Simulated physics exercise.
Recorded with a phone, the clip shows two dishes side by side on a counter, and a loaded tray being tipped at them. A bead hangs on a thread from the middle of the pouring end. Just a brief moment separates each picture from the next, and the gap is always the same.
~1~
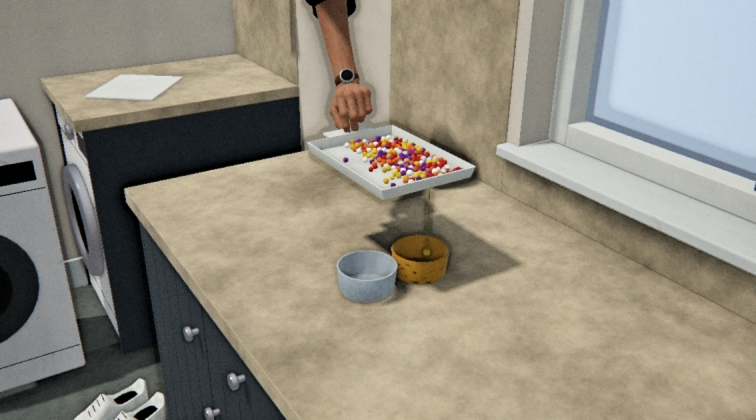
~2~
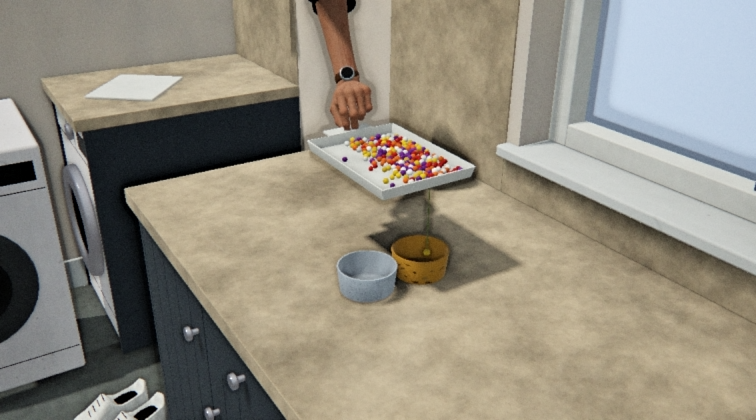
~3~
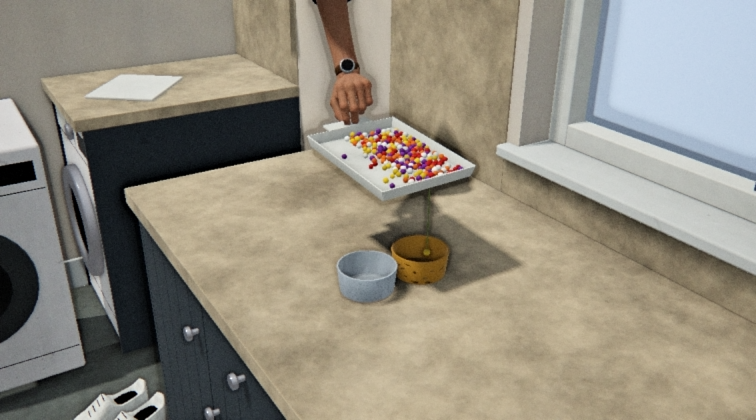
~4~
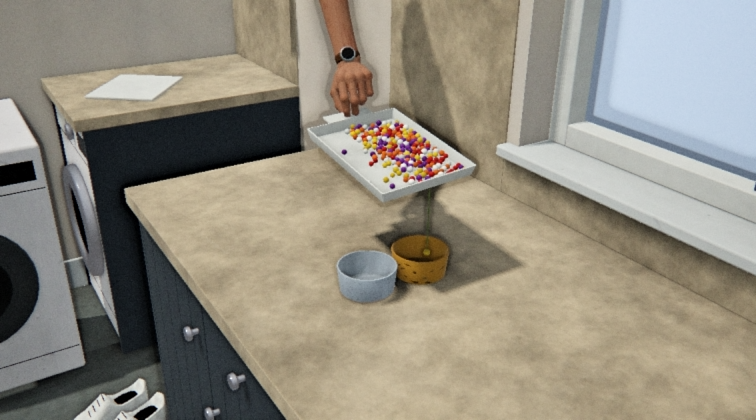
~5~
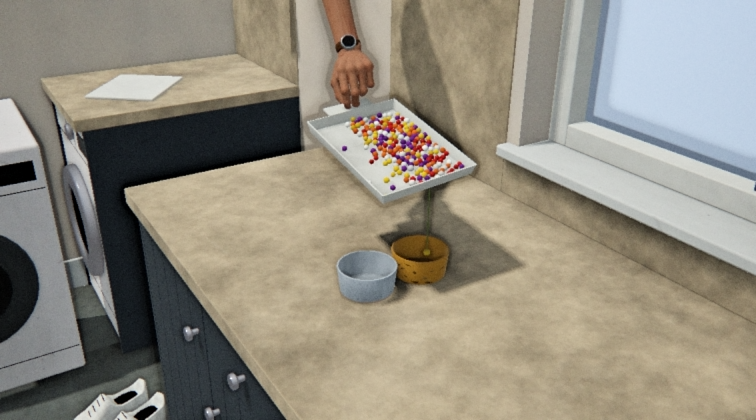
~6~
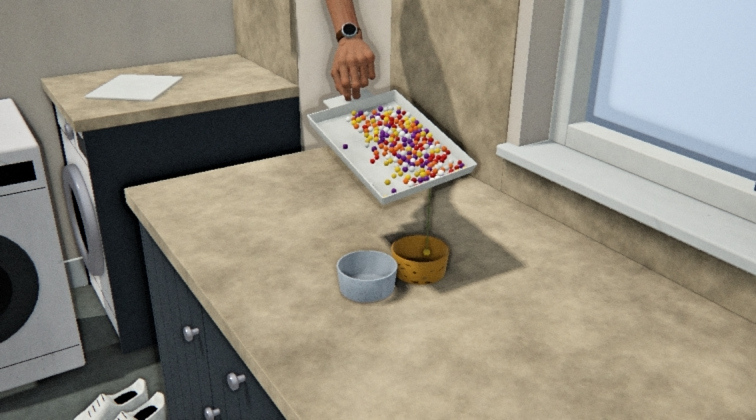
The video shows a hand wearing a dark watch gripping a white tray of small multicolored beads above a grey dish and an orange dish on a counter, gradually raising the gripped end so the tray slopes more steeply.
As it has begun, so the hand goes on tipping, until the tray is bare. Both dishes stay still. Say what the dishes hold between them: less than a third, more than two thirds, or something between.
Falls short of a third.
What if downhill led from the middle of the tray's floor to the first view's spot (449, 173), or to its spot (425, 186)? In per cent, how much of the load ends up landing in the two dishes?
The share is 0 per cent in the first and 0 per cent in the second.
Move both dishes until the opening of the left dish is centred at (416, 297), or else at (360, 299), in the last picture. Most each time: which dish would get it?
So at the first spot it's the one placed on the left, and at the second spot it's the one placed on the right.
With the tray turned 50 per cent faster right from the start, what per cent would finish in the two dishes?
About 10 %.
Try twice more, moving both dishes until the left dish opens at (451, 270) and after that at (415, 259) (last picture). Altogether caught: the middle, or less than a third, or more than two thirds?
Below one third, then less than a third.
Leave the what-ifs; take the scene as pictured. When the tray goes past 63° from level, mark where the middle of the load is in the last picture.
Close to (407, 186).
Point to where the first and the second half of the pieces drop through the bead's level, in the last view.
Starting near (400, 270), moving on to near (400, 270).
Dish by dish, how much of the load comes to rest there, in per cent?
Per hundred pieces, the left dish ends with about 0 and the right dish with about 0.
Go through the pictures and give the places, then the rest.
In the first frame, corners of the pouring end at (383, 188) and (471, 166), level; middle of the load at (402, 159), round plastic beads; left dish at (383, 288); right dish at (437, 270); bead on its thread at (427, 252).
In the second frame, corners of the pouring end at (383, 189) and (471, 166), level; middle of the load at (402, 158).
In the third frame, corners of the pouring end at (383, 190) and (471, 165), tipped barely, lowest at the left corner; middle of the load at (403, 155).
In the fourth frame, corners of the pouring end at (384, 192) and (472, 164), tipped a little, lowest at the left corner; middle of the load at (403, 150).
In the fifth frame, corners of the pouring end at (384, 193) and (472, 164), tipped a little, lowest at the left corner; middle of the load at (404, 147).
In the sixth frame, corners of the pouring end at (384, 195) and (473, 163), tipped clearly, lowest at the left corner; middle of the load at (405, 145), nearly all on the move; left dish at (383, 288); right dish at (437, 270).
Soon, tray tipped steeply; most on the tray; a small part outside both; a small part in the air.
A while on, tray tipped past a quarter turn; a stray few on the tray; a stray few in the left dish; most outside both; a small part in the air.
Towards the end, tray tipped past a quarter turn; a small part in the left dish; a stray few in the right dish; nearly all outside both.
Finally, tray tipped past a quarter turn; a small part in the left dish; a stray few in the right dish; nearly all outside both.
